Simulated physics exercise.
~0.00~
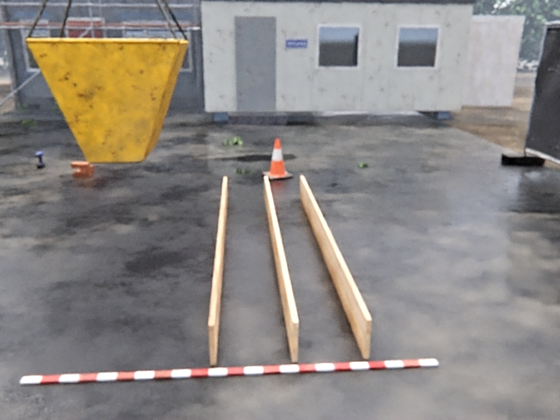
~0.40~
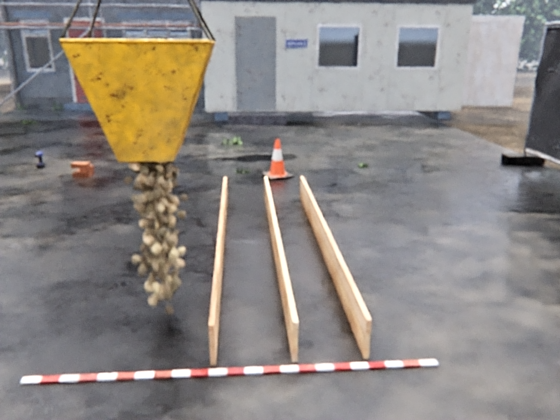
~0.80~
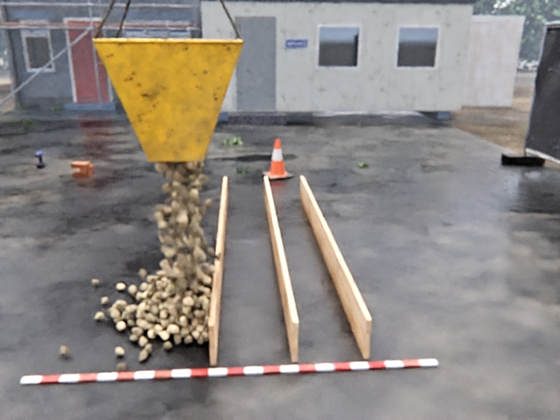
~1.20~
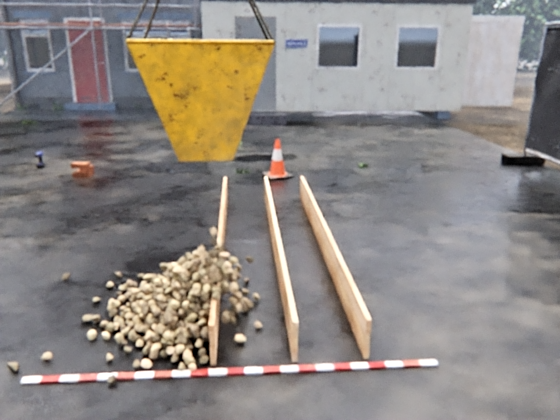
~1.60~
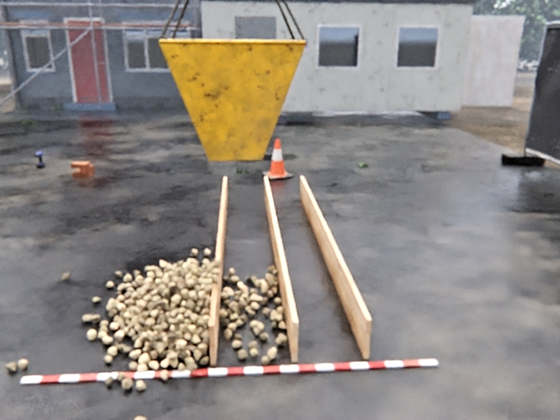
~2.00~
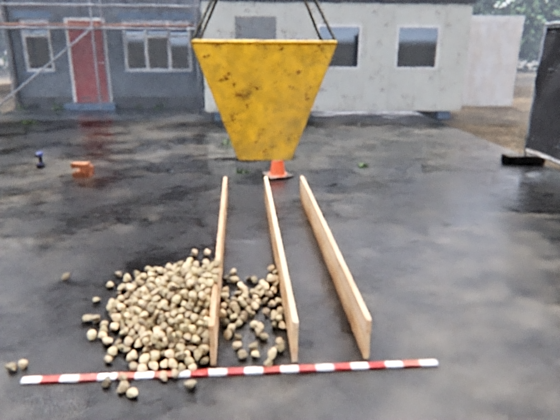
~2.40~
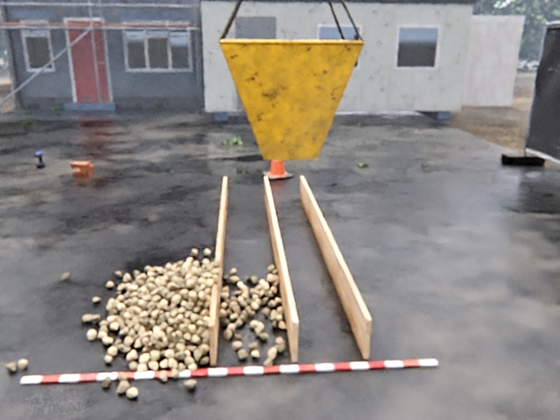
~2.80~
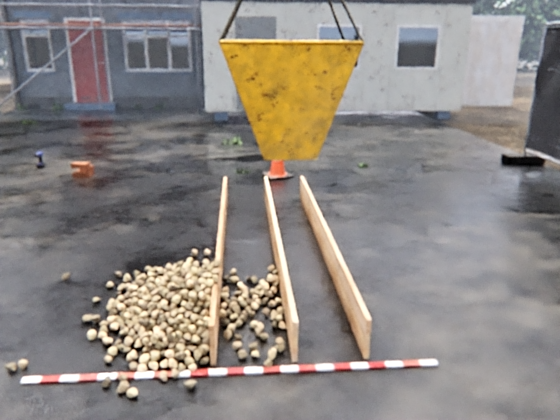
A yellow skip moved to the right above wet ground, pouring out stones that piled up beside the left plank, with some spilling into the left bay. The emptied skip carried on right and stopped, leaving the right bay clear.
